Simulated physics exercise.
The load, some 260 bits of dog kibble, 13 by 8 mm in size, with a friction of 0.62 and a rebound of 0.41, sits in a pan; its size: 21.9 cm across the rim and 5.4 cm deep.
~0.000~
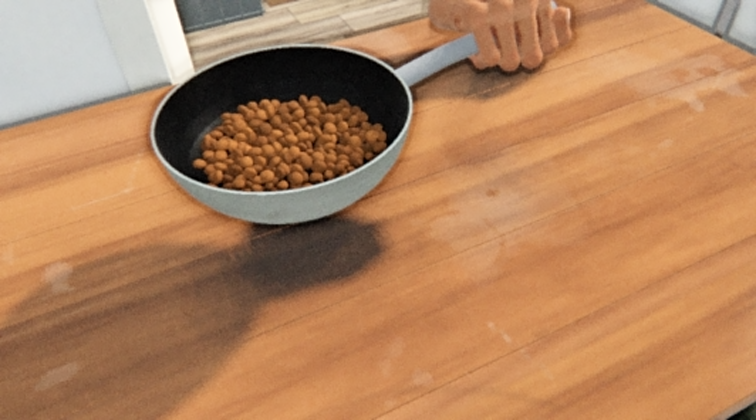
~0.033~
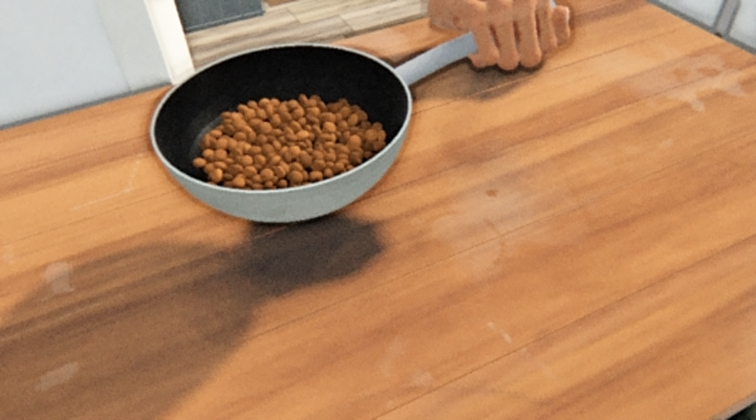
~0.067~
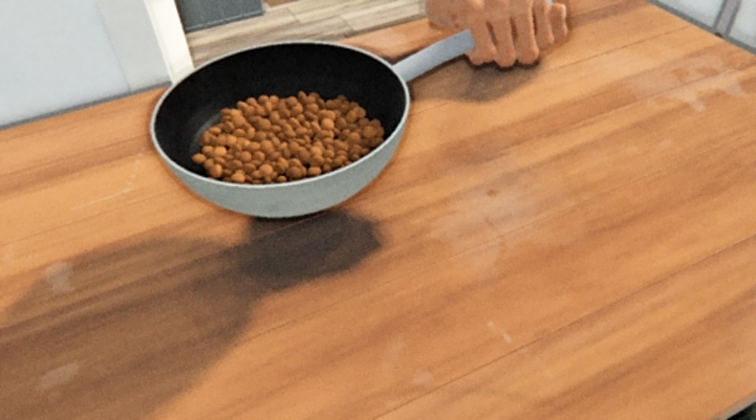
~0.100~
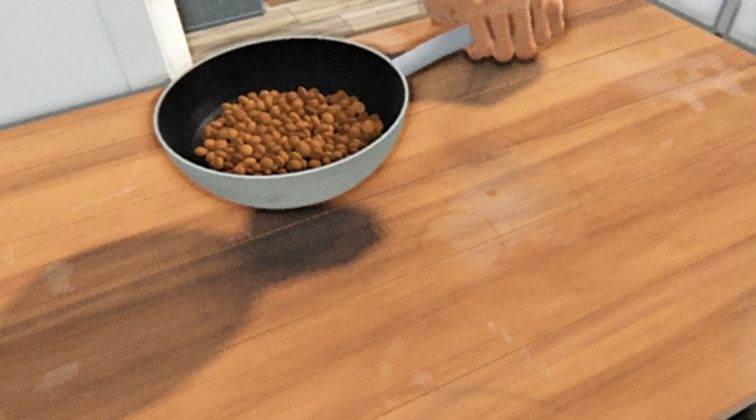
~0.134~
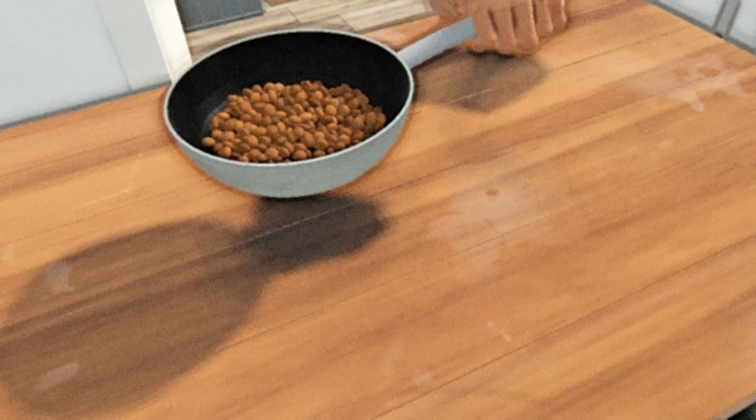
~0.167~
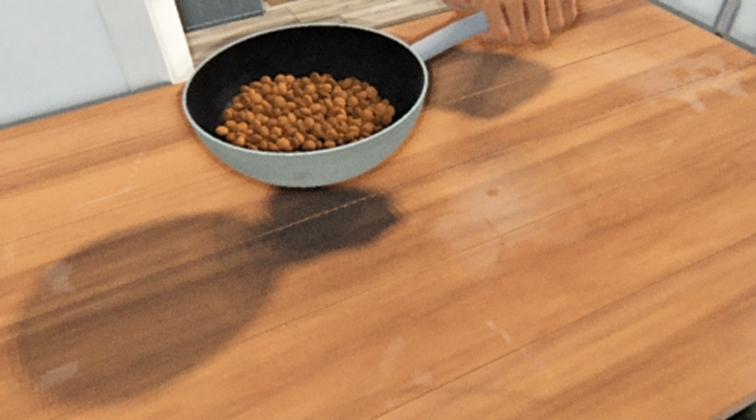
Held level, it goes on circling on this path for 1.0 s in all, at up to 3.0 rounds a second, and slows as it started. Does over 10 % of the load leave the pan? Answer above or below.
Share lost over the rim, set against 10 %: Below.
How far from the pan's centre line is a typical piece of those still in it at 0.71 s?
Some 5.5 cm.
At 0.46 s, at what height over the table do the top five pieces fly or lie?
Roughly 16 cm.
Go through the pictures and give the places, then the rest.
Pan at (300, 197); tilt 0 degrees; moved 0.0 cm; top of the load at (313, 105), in the first frame.
Pan at (300, 196); tilt 0 degrees; moved 0.2 cm; top of the load at (312, 104), in the second frame.
Pan at (298, 190); tilt 0 degrees; moved 0.8 cm; top of the load at (311, 101), in the third frame.
Pan at (299, 181); tilt 0 degrees; moved 1.8 cm; top of the load at (311, 96), in the fourth frame.
Pan at (304, 170); tilt 0 degrees; moved 3.2 cm; top of the load at (314, 89), in the fifth frame.
Pan at (318, 160); tilt 0 degrees; moved 4.6 cm; top of the load at (290, 81). Its speed is now 0.61 m/s, in the sixth frame.
Then, at 0.46 s, pan 100 %; middle of the pieces not yet landed near (318, 148).
Then, at 0.71 s, pan 100 %; middle of the pieces not yet landed near (328, 144).
Then, at 0.93 s, pan 100 %; middle of the pieces not yet landed near (325, 122).
After 1.15 s, pan 100 %; middle of the pieces not yet landed near (339, 127).
In the end, at 1.4 s, pan 100 %.
